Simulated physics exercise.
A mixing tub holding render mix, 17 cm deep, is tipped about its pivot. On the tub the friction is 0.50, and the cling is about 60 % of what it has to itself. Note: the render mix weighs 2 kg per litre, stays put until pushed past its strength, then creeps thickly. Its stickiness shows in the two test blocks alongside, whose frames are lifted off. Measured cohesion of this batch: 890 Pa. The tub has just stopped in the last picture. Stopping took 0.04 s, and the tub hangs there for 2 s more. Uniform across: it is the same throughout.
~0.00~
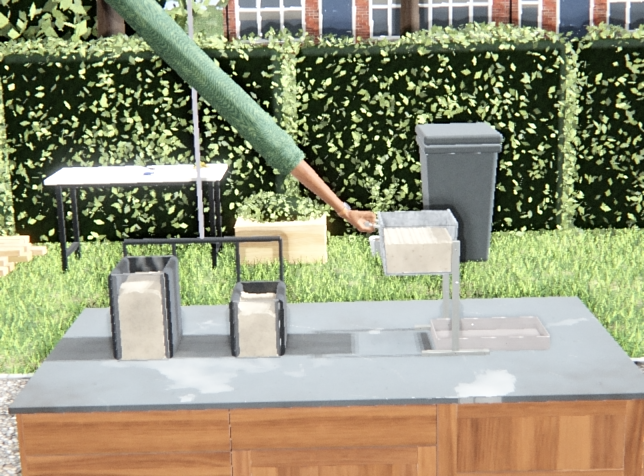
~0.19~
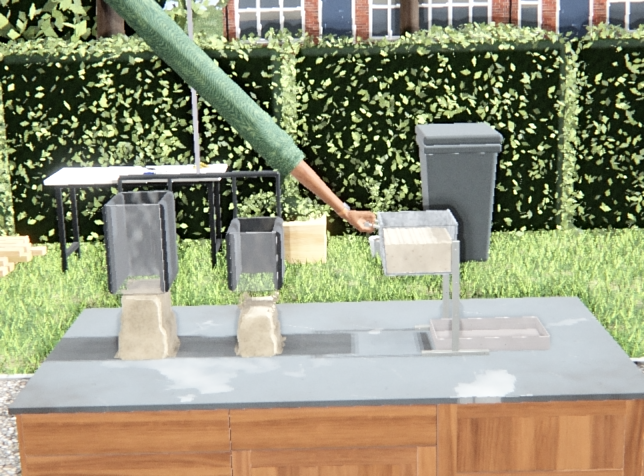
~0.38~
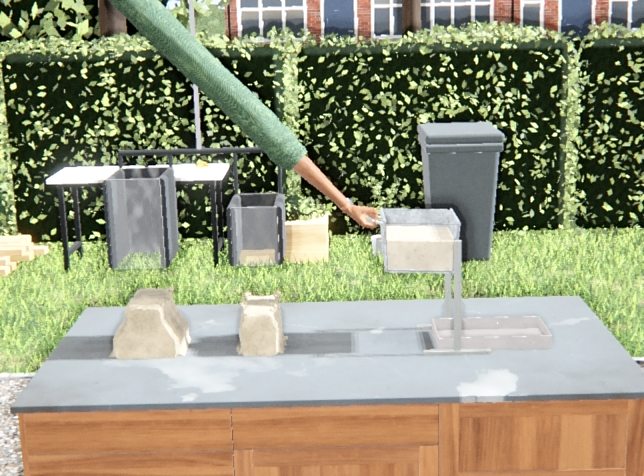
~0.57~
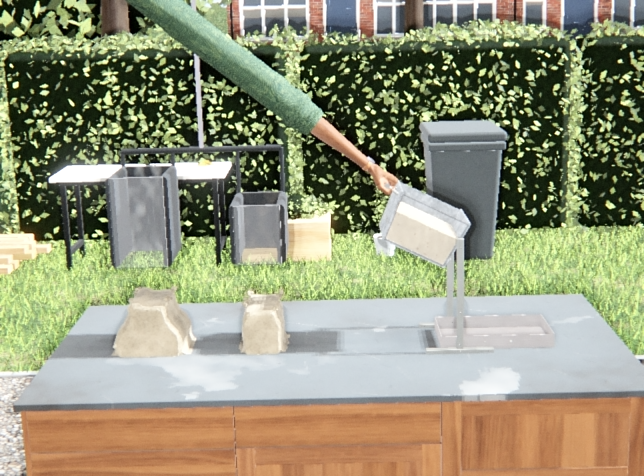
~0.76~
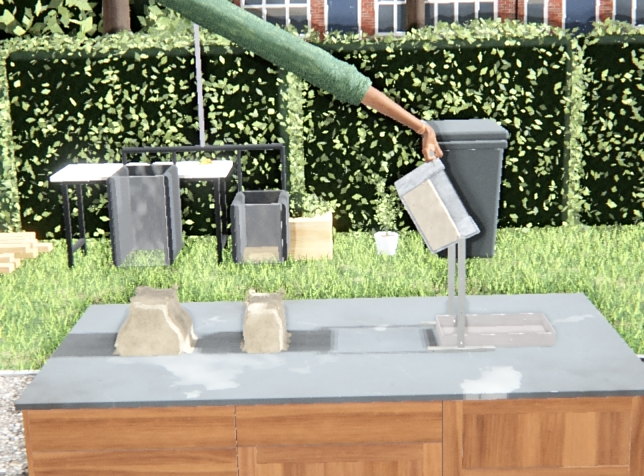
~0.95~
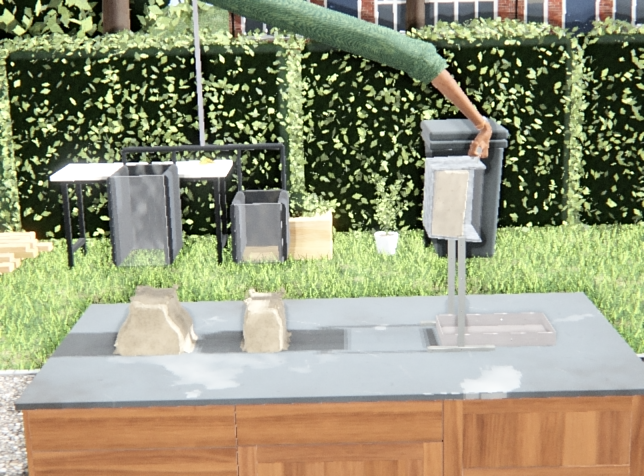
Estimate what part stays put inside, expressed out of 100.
The part that stays inside is near 40 per cent.
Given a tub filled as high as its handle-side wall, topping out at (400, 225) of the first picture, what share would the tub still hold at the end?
I'd put it at close to 45 per cent.
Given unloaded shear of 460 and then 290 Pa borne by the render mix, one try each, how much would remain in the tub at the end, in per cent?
Respectively 45 % and 35 %.
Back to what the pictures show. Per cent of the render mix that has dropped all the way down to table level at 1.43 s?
Down at that time: Approx. 0 %.
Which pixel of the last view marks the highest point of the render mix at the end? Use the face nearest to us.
I'd point to somewhere around (459, 212).
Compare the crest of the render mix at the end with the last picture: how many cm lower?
14 cm or so.
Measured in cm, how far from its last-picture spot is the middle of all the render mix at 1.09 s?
The shift is near 6 cm.
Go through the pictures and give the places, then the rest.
In the first frame, handle-side rim at (384, 226), tilt 0 degrees; top of the render mix at (445, 242); blocks stand 27 cm, 17 cm (left to right).
In the second frame, handle-side rim at (383, 226), tilt 0 degrees; top of the render mix at (445, 242); blocks stand 24 cm, 17 cm (left to right).
In the third frame, handle-side rim at (386, 222), tilt 2 degrees; top of the render mix at (391, 240); blocks stand 20 cm, 17 cm (left to right).
In the fourth frame, handle-side rim at (404, 194), tilt 27 degrees; top of the render mix at (397, 212); blocks stand 20 cm, 17 cm (left to right).
In the fifth frame, handle-side rim at (444, 169), tilt 62 degrees; top of the render mix at (427, 181); blocks stand 20 cm, 17 cm (left to right).
In the sixth frame, handle-side rim at (485, 169), tilt 93 degrees; top of the render mix at (442, 172); blocks stand 20 cm, 17 cm (left to right).
After 1.09 s, the tub is at 93 degrees and holds 96 %.
After 1.26 s, the tub is at 93 degrees and holds 52 %.
After 1.43 s, the tub is at 93 degrees and holds 40 %.
After 1.60 s, the tub is at 93 degrees and holds 40 %.
After 2.95 s, at the end, the tub is at 93 degrees and holds 40 %.
